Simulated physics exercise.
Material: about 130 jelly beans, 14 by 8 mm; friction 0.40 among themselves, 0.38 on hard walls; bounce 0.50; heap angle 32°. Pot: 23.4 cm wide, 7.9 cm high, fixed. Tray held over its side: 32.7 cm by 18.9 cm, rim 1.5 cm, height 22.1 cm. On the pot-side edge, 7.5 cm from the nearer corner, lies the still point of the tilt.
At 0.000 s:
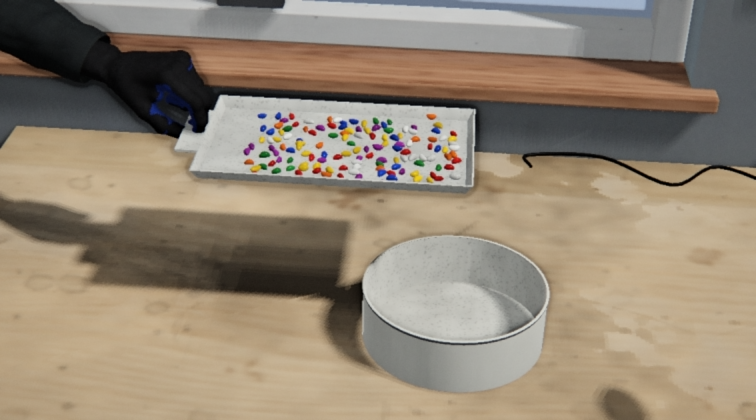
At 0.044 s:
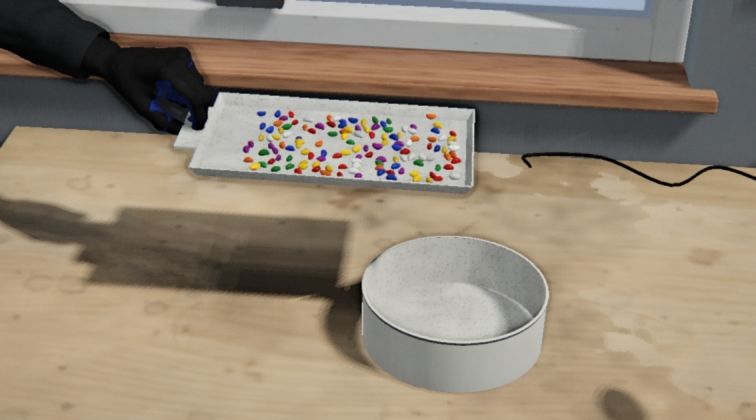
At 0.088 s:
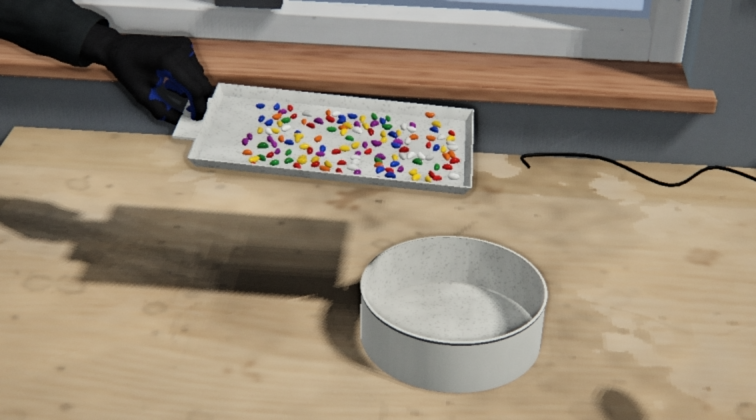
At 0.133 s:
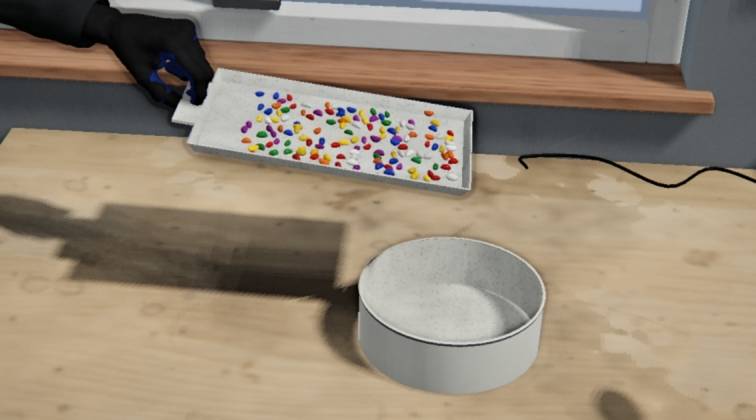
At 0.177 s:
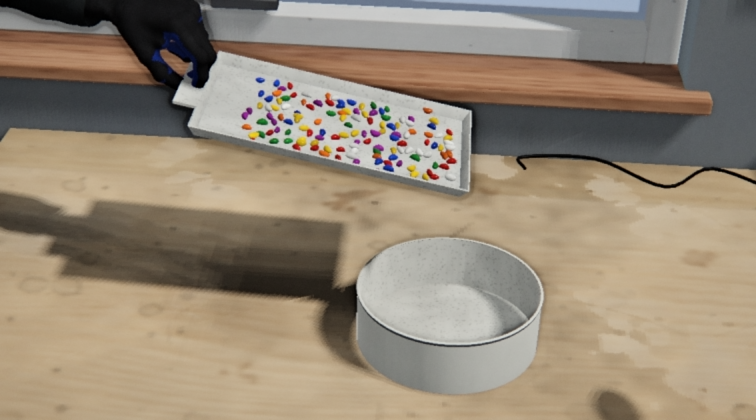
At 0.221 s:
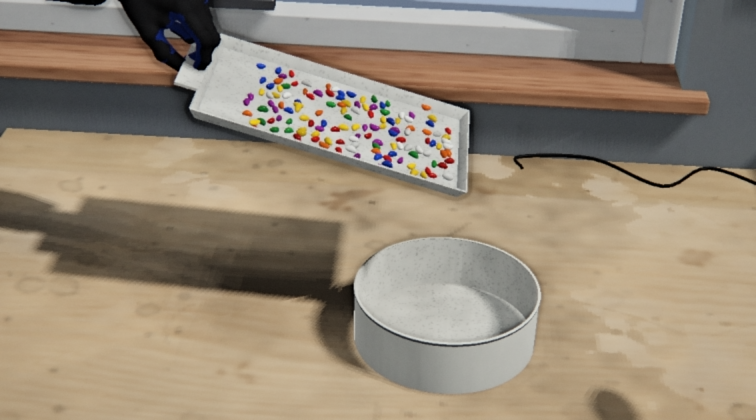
A black-gloved hand held a pale tray of colorful jelly beans level above a wooden table, then raised its left end, tilting the tray down to the right near a round, light-colored pot.
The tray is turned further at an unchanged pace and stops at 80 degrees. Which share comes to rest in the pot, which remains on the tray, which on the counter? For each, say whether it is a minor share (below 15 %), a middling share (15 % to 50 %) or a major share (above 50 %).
I expect this. Pot - a major share. Tray - a minor share. Counter - a middling share.
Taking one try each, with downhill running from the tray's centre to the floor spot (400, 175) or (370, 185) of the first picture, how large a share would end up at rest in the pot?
I'd put it at about 100 per cent for the first tilt and about 90 per cent for the second.
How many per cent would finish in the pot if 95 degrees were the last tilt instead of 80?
Around 65 per cent, then.
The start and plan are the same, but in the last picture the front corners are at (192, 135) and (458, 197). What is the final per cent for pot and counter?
Pot: 100, counter: 0.
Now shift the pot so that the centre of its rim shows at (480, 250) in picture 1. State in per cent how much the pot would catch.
80 %.
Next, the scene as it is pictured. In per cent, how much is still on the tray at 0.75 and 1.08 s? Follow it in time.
40 then 0.
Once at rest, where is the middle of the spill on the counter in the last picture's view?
(566, 282).
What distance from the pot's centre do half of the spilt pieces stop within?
Distance: Some 22 cm.
After 0.54 s, tilt 47 degrees; the tray holds 100 %, the pot 0 %.
After 0.75 s, tilt 68 degrees; the tray holds 40 %, the pot 0 %.
After 1.08 s, tilt 80 degrees; the tray holds 0 %, the pot 55 %.
At rest (2.7 s), pot 60 %, tray 0 %, counter 40 %.
